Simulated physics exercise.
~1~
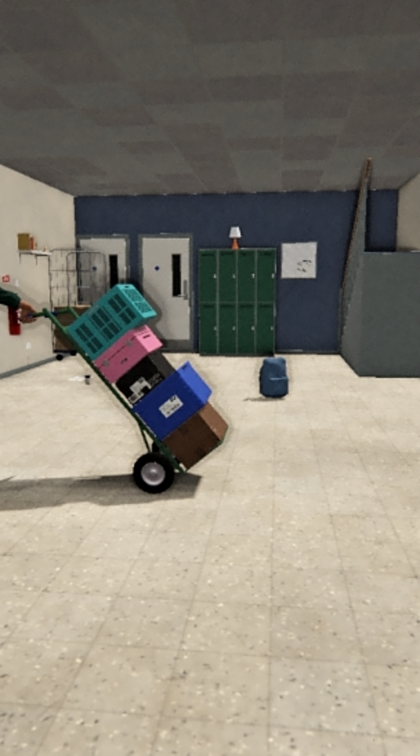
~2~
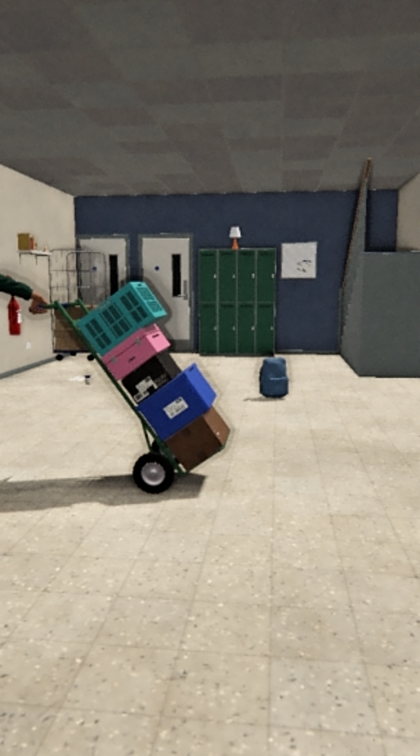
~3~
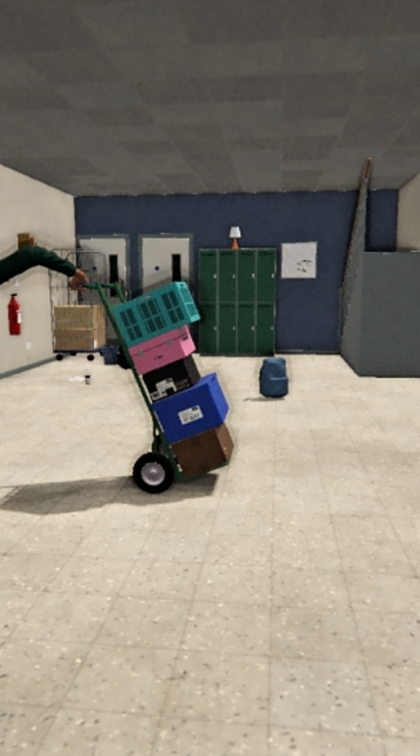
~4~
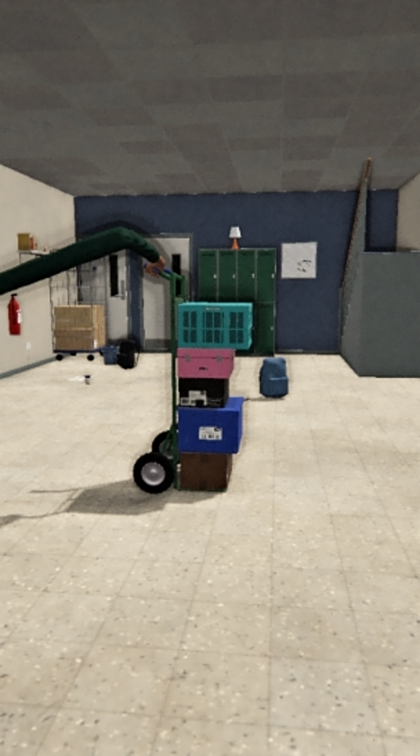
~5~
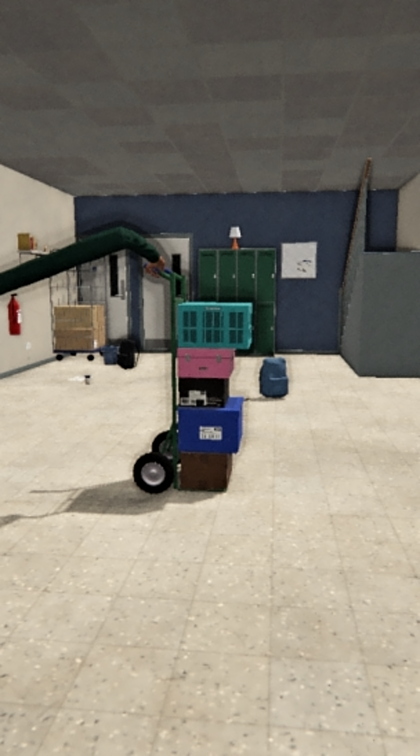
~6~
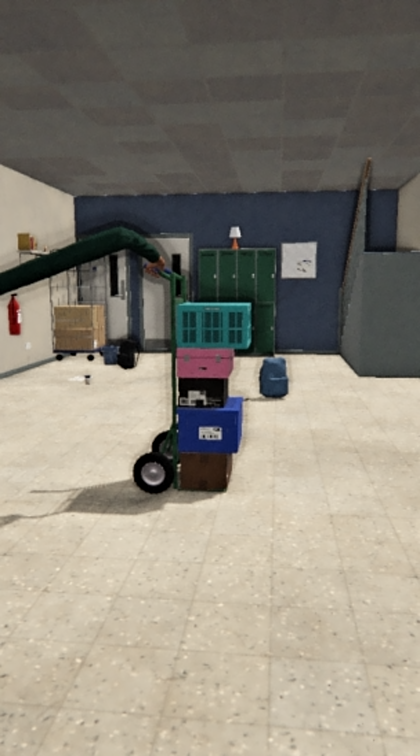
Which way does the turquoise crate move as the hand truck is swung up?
The turquoise crate moves to the right as the hand truck comes upright.
A dark green sleeved arm reaches in from the left and grips the handle of a green hand truck, seen from the side in a tiled room with a blue back wall and green lockers. The truck leans back to the left, carrying a brown box at the bottom, then a blue tote, a black parcel, a pink toolbox and a turquoise crate on top. The arm swings the truck up to the right, slowly at first and then faster, until it stands upright. The hand keeps hold, and all five items remain stacked and still.
